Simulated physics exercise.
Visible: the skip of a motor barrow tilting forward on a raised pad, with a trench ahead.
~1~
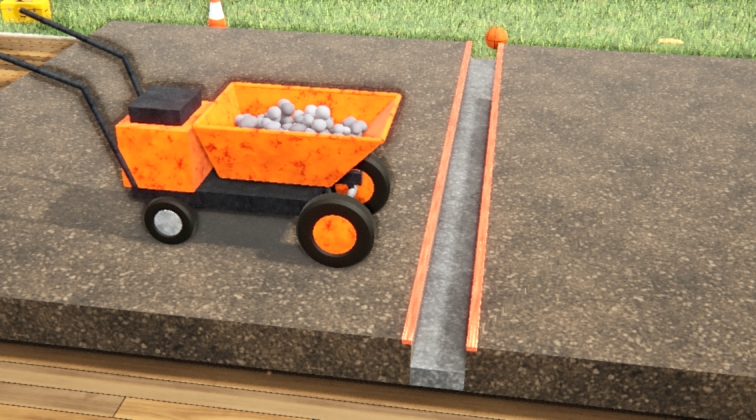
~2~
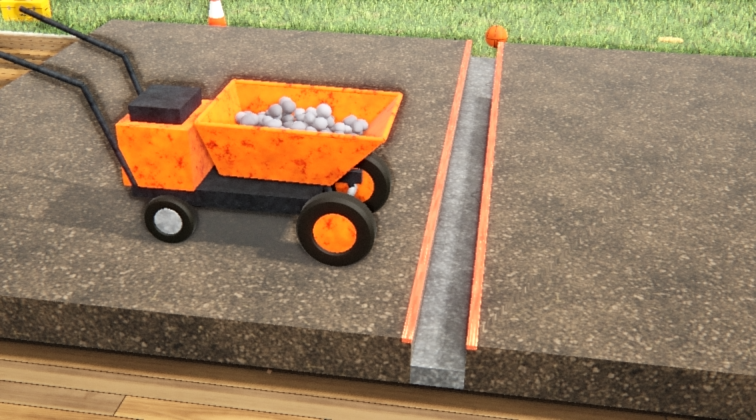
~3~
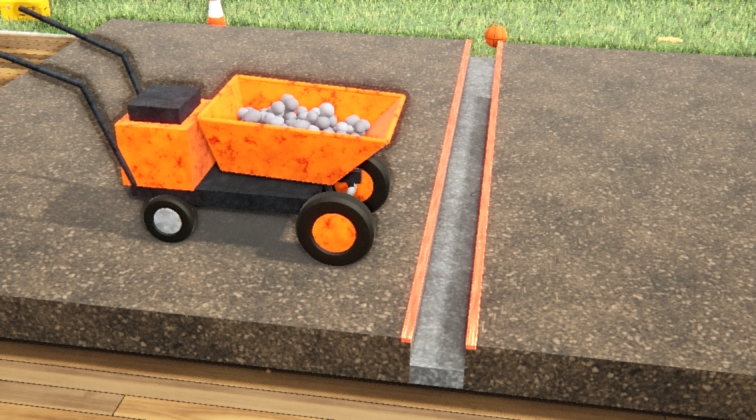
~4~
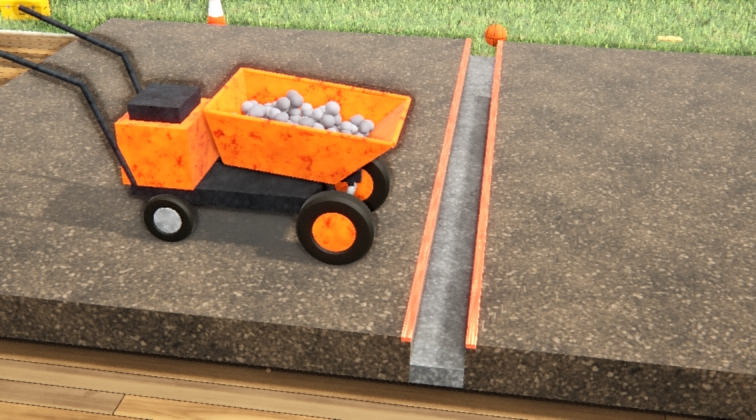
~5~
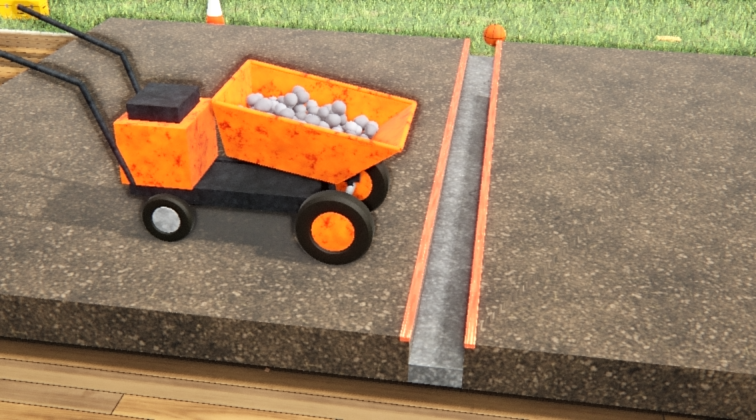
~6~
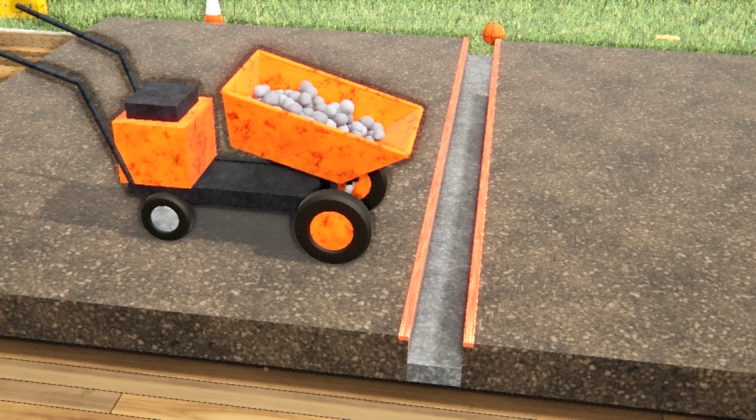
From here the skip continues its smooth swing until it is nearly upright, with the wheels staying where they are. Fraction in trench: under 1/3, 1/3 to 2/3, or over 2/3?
1/3 to 2/3.
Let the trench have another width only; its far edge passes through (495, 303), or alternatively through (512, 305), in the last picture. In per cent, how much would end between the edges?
The first try lands around 80 %, the second around 90 %.
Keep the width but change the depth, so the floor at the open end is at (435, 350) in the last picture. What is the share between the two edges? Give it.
30 per cent, roughly.
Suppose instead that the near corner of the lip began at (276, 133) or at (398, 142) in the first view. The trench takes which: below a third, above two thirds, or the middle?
At spot one the answer is under a third, and at spot two it is under a third.
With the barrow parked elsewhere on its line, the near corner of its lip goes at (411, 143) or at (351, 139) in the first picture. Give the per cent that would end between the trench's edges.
Okay, so the first one ends at 0 % and the second at 70 %.
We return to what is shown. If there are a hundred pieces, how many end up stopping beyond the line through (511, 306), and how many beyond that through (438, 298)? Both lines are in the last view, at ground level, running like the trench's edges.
Estimate: 20 %, then 70 %.
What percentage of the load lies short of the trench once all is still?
Close to 0 per cent.
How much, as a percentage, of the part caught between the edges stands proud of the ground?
About 20 in a hundred.
Soon after the last picture, skip tipped steeply; all in the skip.
A little later, skip tipped right over; most in the skip; a small part in or heaped over the trench; a small part beyond it.
Later still, skip tipped right over; about a quarter in the skip; about half in or heaped over the trench; about a third beyond it.
At rest, skip tipped right over; about a quarter in the skip; about half in or heaped over the trench; about a third beyond it.
